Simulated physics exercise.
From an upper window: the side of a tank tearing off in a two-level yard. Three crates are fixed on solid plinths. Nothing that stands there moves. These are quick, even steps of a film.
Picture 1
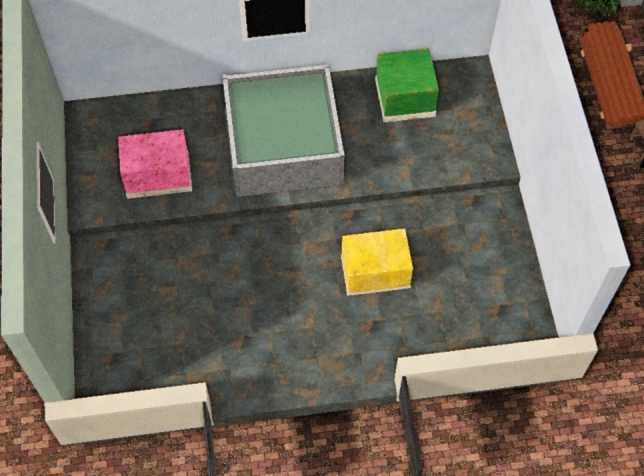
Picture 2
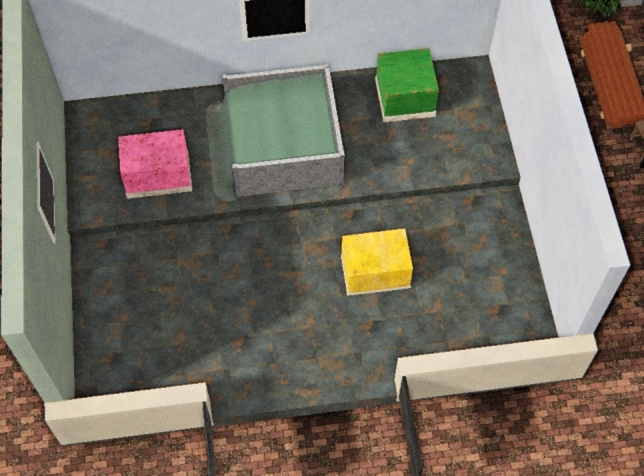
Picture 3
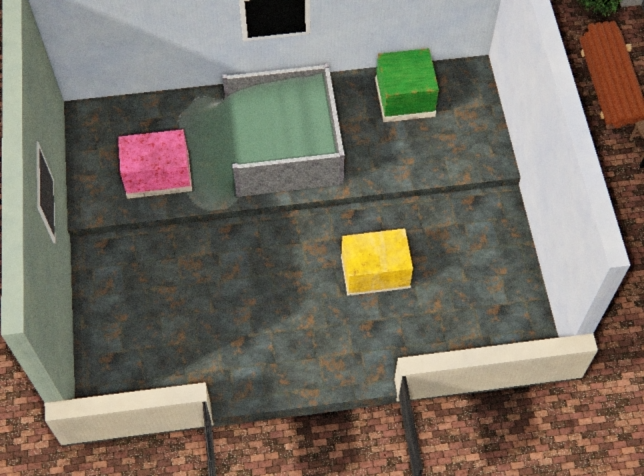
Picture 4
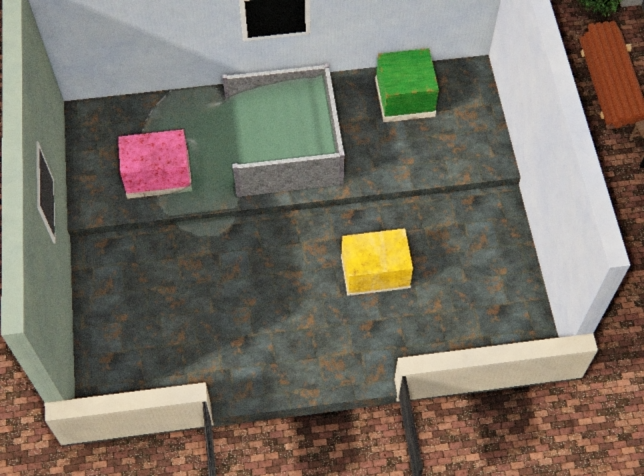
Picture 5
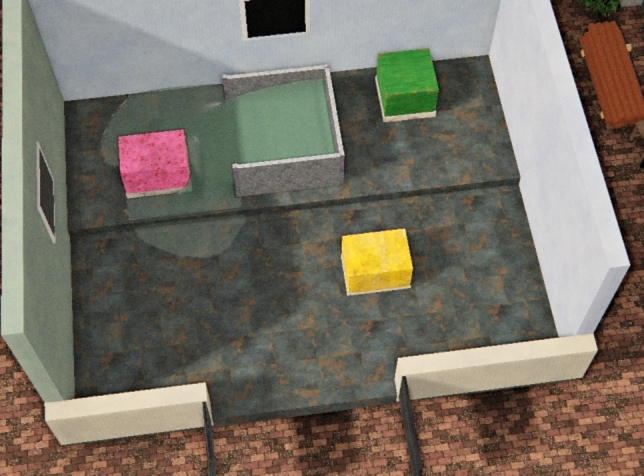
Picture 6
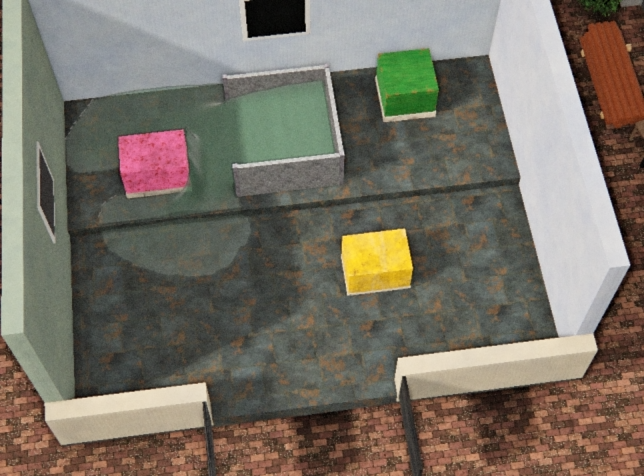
In a walled two-level yard seen from above, the left side of a square tank gave way, and greenish water poured out, spread around the pink block, and ran over onto the lower level.
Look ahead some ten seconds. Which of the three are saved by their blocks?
The yellow crate gets wet; the pink crate gets wet; the green crate stays dry.
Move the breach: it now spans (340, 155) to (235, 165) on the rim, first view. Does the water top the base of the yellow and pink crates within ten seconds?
In short: Yellow crate is wetted, pink crate keeps dry.
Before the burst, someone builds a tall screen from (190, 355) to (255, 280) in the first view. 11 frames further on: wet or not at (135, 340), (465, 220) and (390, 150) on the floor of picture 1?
As listed: Covered, free of water, dry.
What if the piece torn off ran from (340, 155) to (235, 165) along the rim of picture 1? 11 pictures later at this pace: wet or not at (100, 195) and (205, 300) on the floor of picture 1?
One after the other: No water, wet.
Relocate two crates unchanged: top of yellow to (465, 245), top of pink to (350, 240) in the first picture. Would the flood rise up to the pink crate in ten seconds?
Then: The pink crate is spared.
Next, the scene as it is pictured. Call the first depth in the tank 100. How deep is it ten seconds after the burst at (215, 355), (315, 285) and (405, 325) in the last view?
In that order: 6, 6 and 4 per cent.
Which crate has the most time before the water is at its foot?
It is the yellow-painted one.
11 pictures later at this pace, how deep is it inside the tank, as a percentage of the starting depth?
Close to 24 %.
A moment on, water covers 30 % of the floor; the yellow crate not reached, the pink crate water round its plinth, the green crate not reached.
Next, water covers 45 % of the floor; the yellow crate not reached, the pink crate water round its plinth, the green crate not reached.
Then, water covers 45 % of the floor; the yellow crate not reached, the pink crate water round its plinth, the green crate water round its plinth.
Later, water covers 70 % of the floor; the yellow crate water round its plinth, the pink crate water round its plinth, the green crate water round its plinth.
In the end, water covers 85 % of the floor; the yellow crate was topped, the pink crate was topped, the green crate stayed above the water.
